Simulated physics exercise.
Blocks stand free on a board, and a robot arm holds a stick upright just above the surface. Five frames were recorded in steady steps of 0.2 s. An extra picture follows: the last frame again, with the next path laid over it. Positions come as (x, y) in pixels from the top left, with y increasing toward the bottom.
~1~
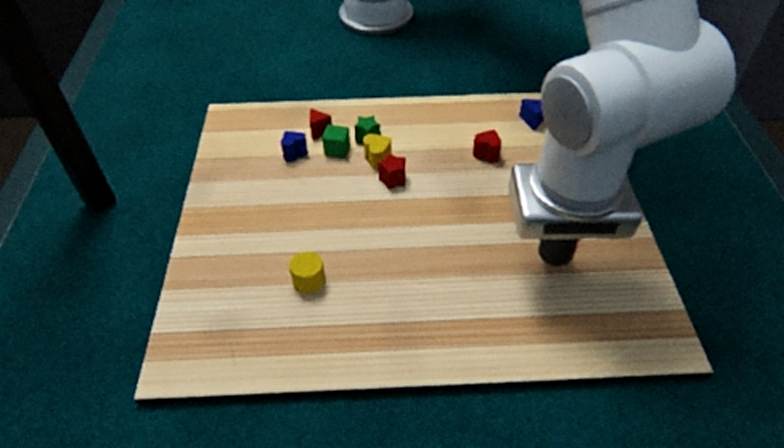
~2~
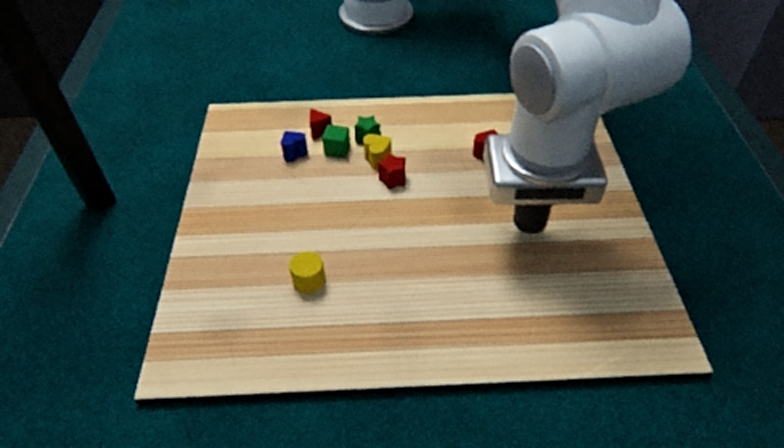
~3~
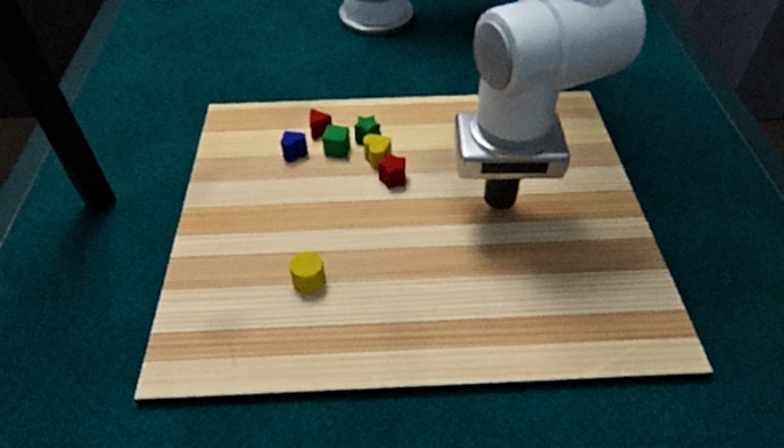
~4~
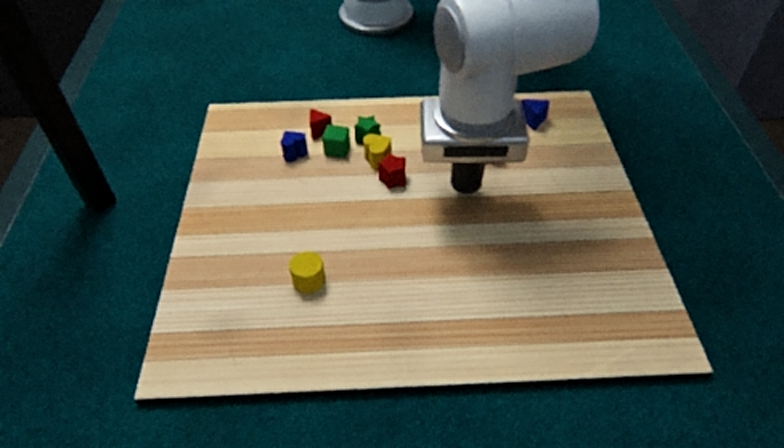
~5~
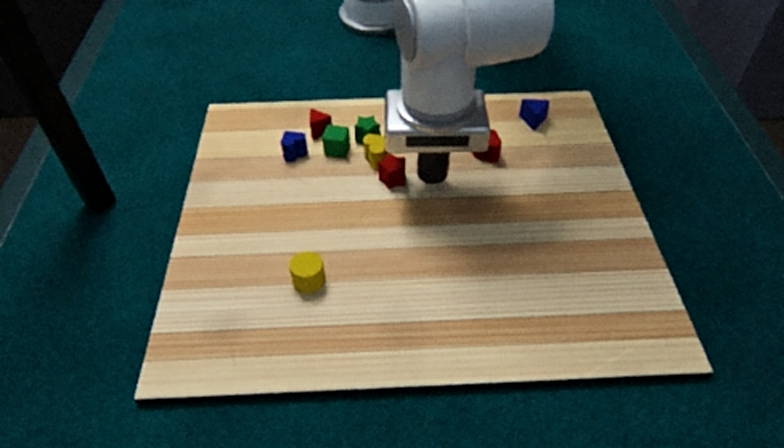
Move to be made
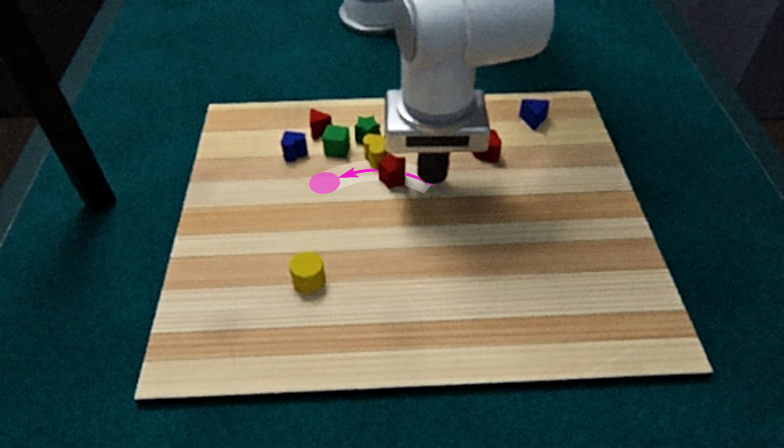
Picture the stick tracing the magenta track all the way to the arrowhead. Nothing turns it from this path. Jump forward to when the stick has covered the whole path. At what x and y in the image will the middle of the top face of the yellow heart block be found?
My best guess is (359, 137).
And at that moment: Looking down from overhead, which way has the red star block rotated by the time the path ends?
Top view: Counterclockwise.
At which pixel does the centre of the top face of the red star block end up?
Pixel (302, 179).
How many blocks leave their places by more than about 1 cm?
I reckon the push displaces two of the blocks by more than 1 cm.
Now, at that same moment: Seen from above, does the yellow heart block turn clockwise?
Yes, it checks out.
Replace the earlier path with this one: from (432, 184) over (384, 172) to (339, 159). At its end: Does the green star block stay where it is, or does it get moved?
By then it is displaced.
The drawn path runs from (432, 184) over (398, 172) and (360, 172) to (325, 183).
The first path, step by step. One third of the way, stick at (397, 162); red star block at (373, 161), turned 20° anticlockwise.
Two thirds of the way, stick at (359, 162); green star block at (366, 119); yellow heart block at (359, 137), turned 60° clockwise; red star block at (337, 166), turned 40° anticlockwise.
At the end, stick at (323, 173); green four-sided block not moved; green star block at (366, 119); yellow heart block at (359, 137), turned 60° clockwise; red star block at (302, 179), turned 45° anticlockwise.
